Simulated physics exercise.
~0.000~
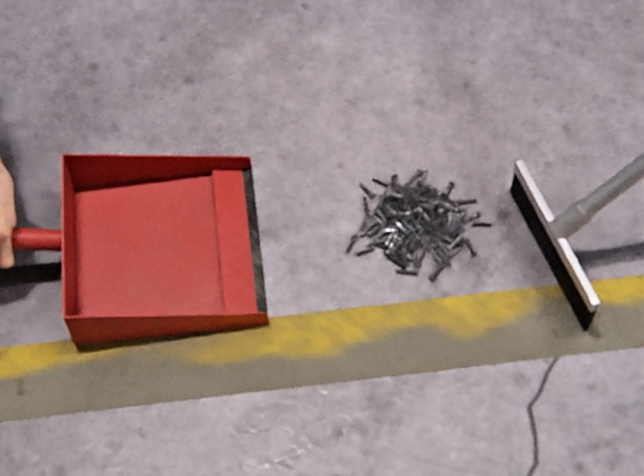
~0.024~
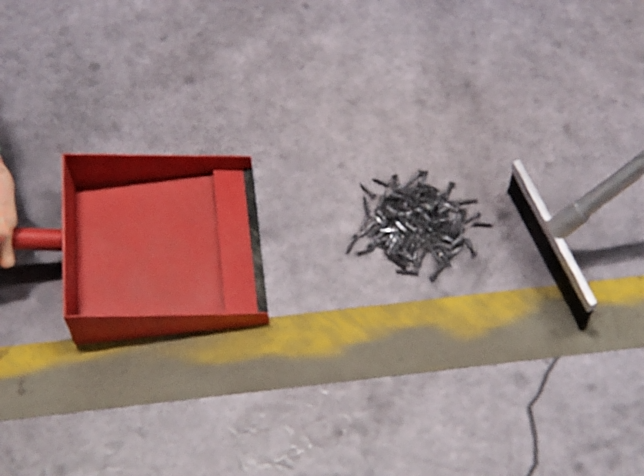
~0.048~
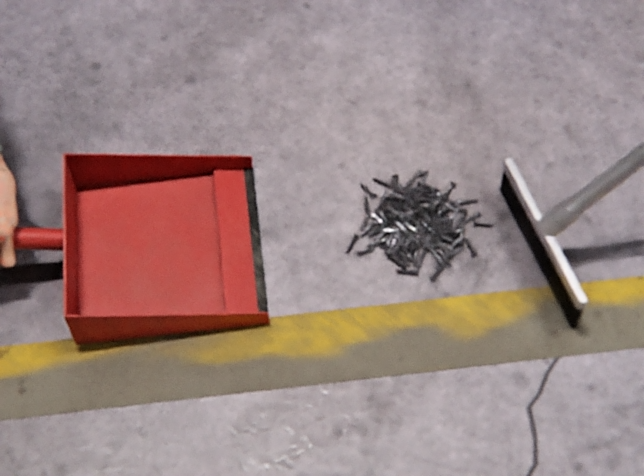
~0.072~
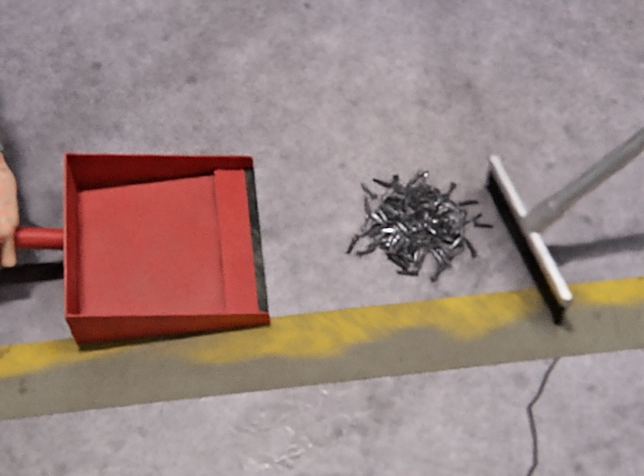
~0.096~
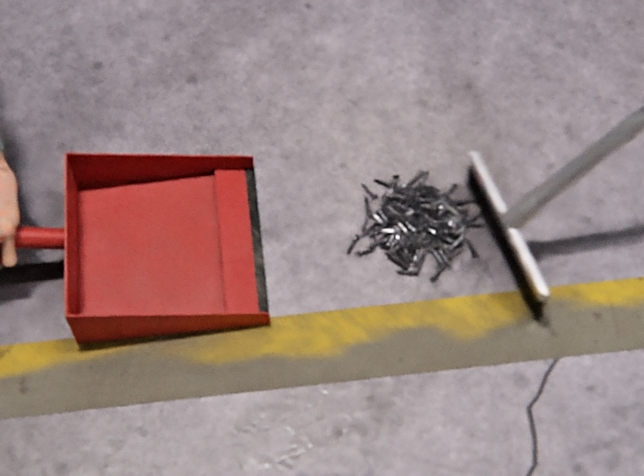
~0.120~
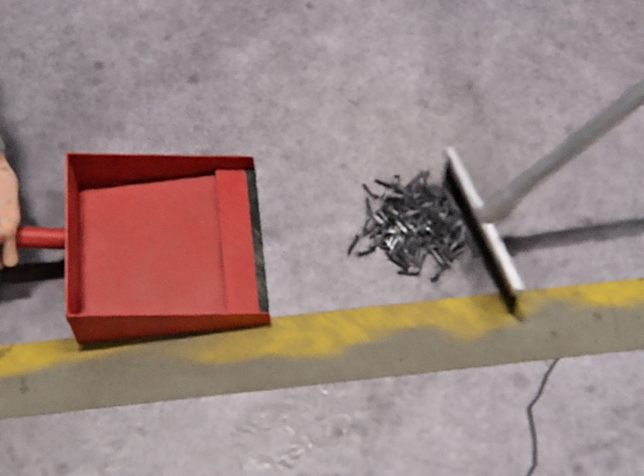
The clip opens on a red dustpan held by a hand at left, a pile of dark metal screws beside it, and a long-handled blade at right on a concrete floor with a worn yellow stripe. The blade slides left, slowly then faster, meeting the pile and pushing its right edge inward.
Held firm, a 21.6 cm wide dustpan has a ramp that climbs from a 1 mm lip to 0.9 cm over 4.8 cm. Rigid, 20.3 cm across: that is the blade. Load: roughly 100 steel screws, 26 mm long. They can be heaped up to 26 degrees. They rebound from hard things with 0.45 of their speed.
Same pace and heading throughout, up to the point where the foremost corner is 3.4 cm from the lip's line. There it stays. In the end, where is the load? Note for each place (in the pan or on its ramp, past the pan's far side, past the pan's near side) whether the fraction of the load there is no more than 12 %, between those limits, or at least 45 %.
Pan: At least 45 %; far side: No more than 12 %; near side: No more than 12 %.
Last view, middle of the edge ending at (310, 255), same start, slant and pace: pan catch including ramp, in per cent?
Some 65 per cent.
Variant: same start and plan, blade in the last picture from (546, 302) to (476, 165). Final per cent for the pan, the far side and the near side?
Pan: 25, far side: 0, near side: 5.
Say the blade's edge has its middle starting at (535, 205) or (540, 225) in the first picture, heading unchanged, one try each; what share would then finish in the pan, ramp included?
First try about 30 per cent, second about 35 per cent.
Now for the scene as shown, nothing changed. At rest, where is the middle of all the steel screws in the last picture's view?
I'd say roughly (253, 233).
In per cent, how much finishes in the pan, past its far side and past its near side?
Pan 50; far side 5; near side 5.
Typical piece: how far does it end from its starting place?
Somewhere around 22 centimetres.
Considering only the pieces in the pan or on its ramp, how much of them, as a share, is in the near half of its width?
Share: Approx. 40 %.
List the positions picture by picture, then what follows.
The first frame shows blade from (593, 306) to (519, 169), moved 0.0 cm, 0 of the pieces shifted so far; middle of the pieces at (415, 220); pan at (151, 255).
The second frame shows blade from (590, 306) to (516, 169), moved 0.4 cm, 0 of the pieces shifted so far; middle of the pieces at (415, 220).
The third frame shows blade from (581, 304) to (508, 167), moved 1.4 cm, 0 of the pieces shifted so far; middle of the pieces at (416, 220).
The fourth frame shows blade from (565, 301) to (494, 164), moved 3.2 cm, 0 of the pieces shifted so far; middle of the pieces at (416, 221).
The fifth frame shows blade from (543, 296) to (474, 160), moved 5.7 cm, 2 of the pieces shifted so far; middle of the pieces at (416, 221).
The sixth frame shows blade from (517, 291) to (450, 155), moved 8.6 cm, 20 of the pieces shifted so far; middle of the pieces at (416, 221); pan at (154, 254). Its pace works out near 1.23 m/s, heading 22 degrees away from the viewer's side.
After 0.22 s, middle of the blade 14 cm from the lip; 0 % over the lip, far side 0 %, near side 0 %.
Then, at 0.29 s, middle of the blade 7 cm from the lip; 0 % over the lip, far side 5 %, near side 5 %.
Then, at 0.49 s, middle of the blade 6 cm from the lip; 55 % over the lip, far side 5 %, near side 5 %.
By 1.8 s all is still; pan 50 %, far side 5 %, near side 5 %, in front of the lip or behind the blade 35 %.
